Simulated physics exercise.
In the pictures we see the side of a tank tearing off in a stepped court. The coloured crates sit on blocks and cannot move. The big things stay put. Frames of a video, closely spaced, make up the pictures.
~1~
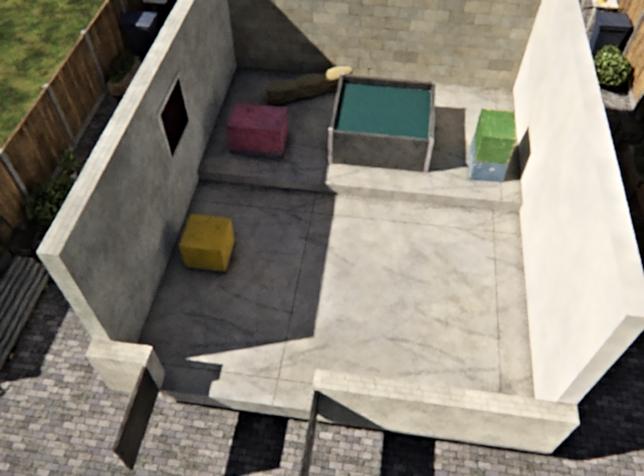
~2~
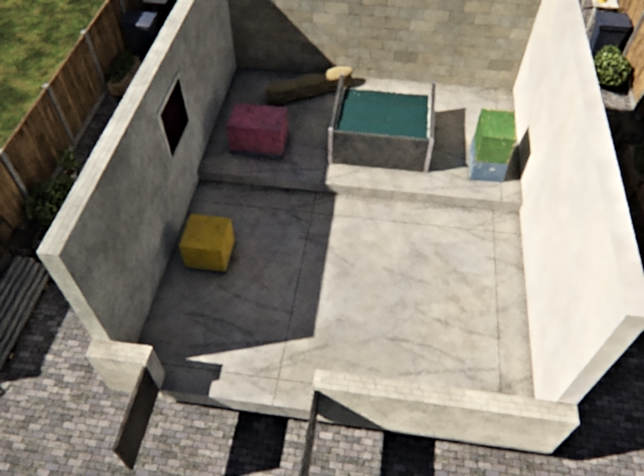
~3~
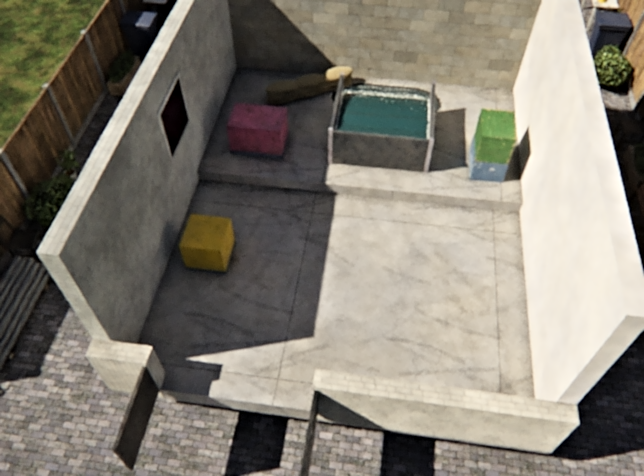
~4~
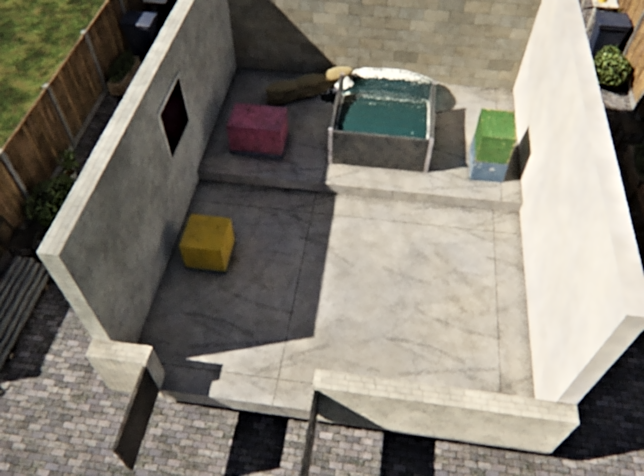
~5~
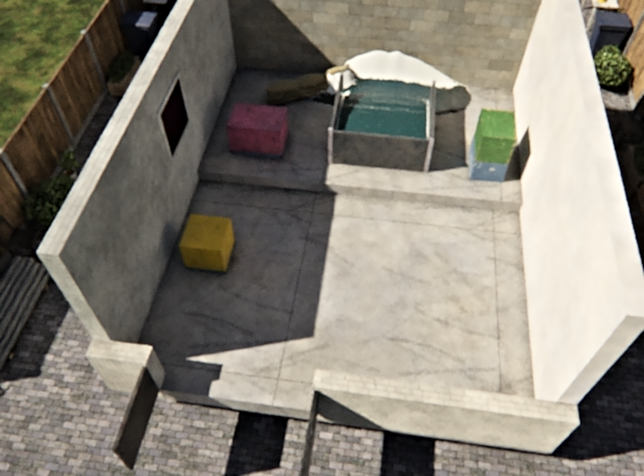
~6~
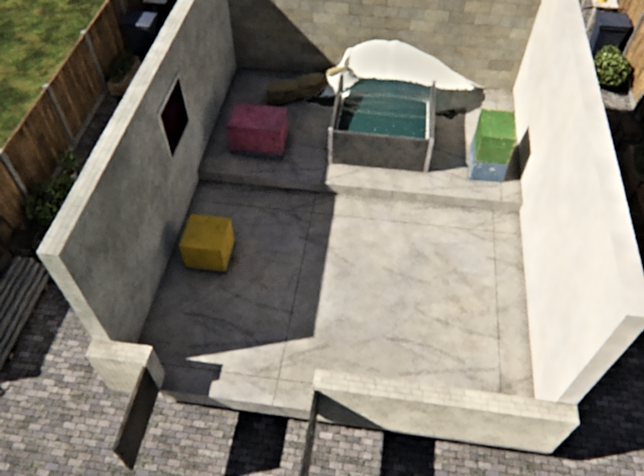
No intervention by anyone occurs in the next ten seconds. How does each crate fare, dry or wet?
The green crate comes out dry. The yellow crate comes out wet. The pink crate comes out wet.
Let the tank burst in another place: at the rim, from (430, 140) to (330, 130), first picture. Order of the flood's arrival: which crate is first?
It's the one in yellow.
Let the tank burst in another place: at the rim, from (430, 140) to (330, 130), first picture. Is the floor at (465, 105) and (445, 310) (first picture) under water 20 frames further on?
The first spot is unreached, the second submerged.
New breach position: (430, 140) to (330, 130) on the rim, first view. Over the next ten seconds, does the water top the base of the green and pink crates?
In that case the green one is never flooded and the pink one is never flooded.
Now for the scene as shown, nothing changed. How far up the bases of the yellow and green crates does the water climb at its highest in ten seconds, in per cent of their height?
Roughly 150 per cent for the first, 50 per cent for the second.
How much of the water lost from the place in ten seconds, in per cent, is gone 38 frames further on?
About 0 per cent.
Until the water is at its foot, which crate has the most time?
From the pictures, the one in yellow.
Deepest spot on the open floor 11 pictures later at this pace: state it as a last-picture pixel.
That would be (498, 97).
A moment on, water covers 15 % of the floor; the green crate not reached, the yellow crate not reached, the pink crate water round its plinth.
Next, water covers 25 % of the floor; the green crate water round its plinth, the yellow crate not reached, the pink crate water round its plinth.
Then, water covers 45 % of the floor; the green crate water round its plinth, the yellow crate water round its plinth, the pink crate water round its plinth.
Later, water covers 75 % of the floor; the green crate water round its plinth, the yellow crate water round its plinth, the pink crate water round its plinth.
In the end, water covers 80 % of the floor; the green crate stayed above the water, the yellow crate was topped, the pink crate was topped.
